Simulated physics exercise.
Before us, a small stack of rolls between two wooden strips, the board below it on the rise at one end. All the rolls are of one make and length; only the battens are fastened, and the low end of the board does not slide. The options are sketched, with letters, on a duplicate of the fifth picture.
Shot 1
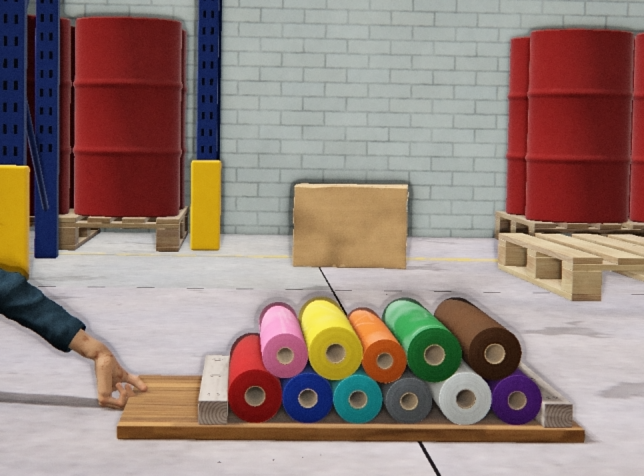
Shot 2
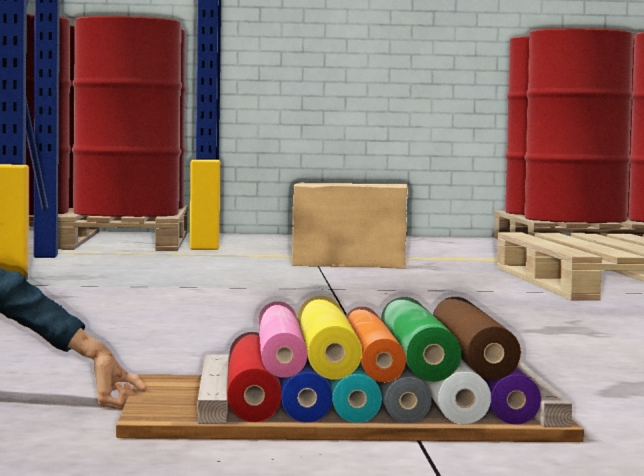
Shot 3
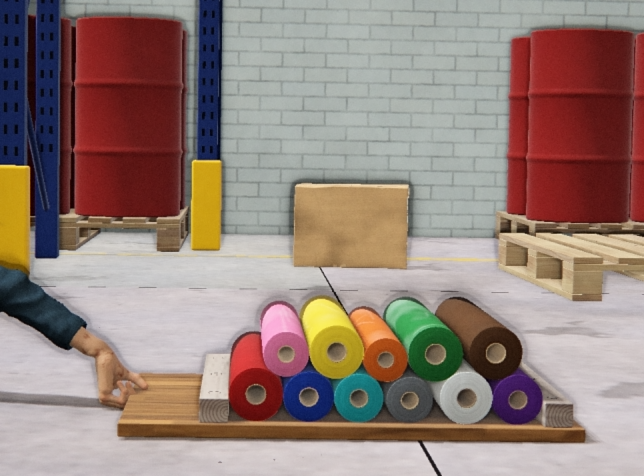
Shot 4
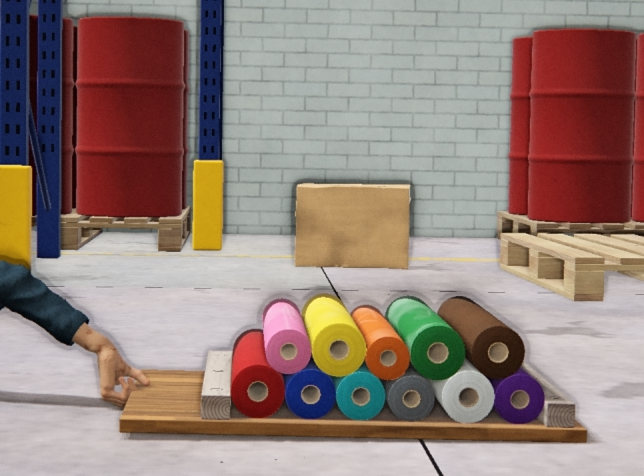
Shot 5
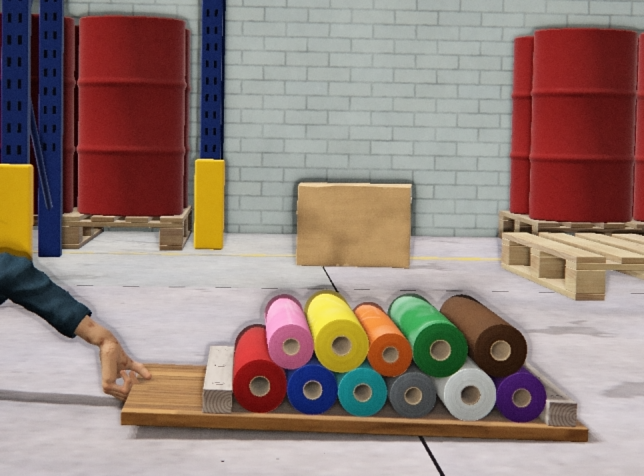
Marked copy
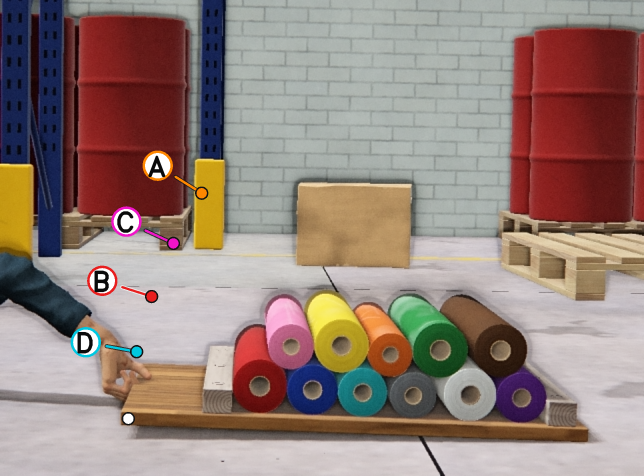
A two-row stack of coloured rolls, with pink, yellow, orange, green and brown above red, blue, teal, grey, white and purple, lies between pale wooden strips on a brown board, seen end-on. Behind it in the warehouse are red drums, pallets, blue posts and a cardboard-coloured panel against a brick wall. A hand at the board's left end raises it very slightly, the rolls keeping their arrangement, while the view barely shifts.
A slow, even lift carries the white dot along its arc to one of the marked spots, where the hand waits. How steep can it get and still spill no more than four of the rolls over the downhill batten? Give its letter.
The last mark within the limit is C.
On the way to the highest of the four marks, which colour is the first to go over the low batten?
First is the brown one.
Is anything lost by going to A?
At A: Yes.
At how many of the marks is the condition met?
Three of the four.
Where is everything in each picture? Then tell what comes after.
In the first frame, white roll (466, 399); green roll (434, 355).
In the second frame, green roll (433, 354); orange roll (384, 360).
In the third frame, board (343, 393); red roll (256, 394); blue roll (309, 397); grey roll (410, 400).
In the fourth frame, board (345, 392); red roll (258, 391); blue roll (310, 394).
In the fifth frame, board (346, 388); red roll (260, 386); blue roll (312, 390).
On the copy, A at (202, 193); B at (152, 296); C at (173, 243); D at (137, 352); the white dot at (128, 419).
On C. First, board at 15°.
Then, board at 24°.
Finally, board at 24°, one over the low batten (brown).
By contrast, A five over the low batten; B none over the low batten; D none over the low batten.
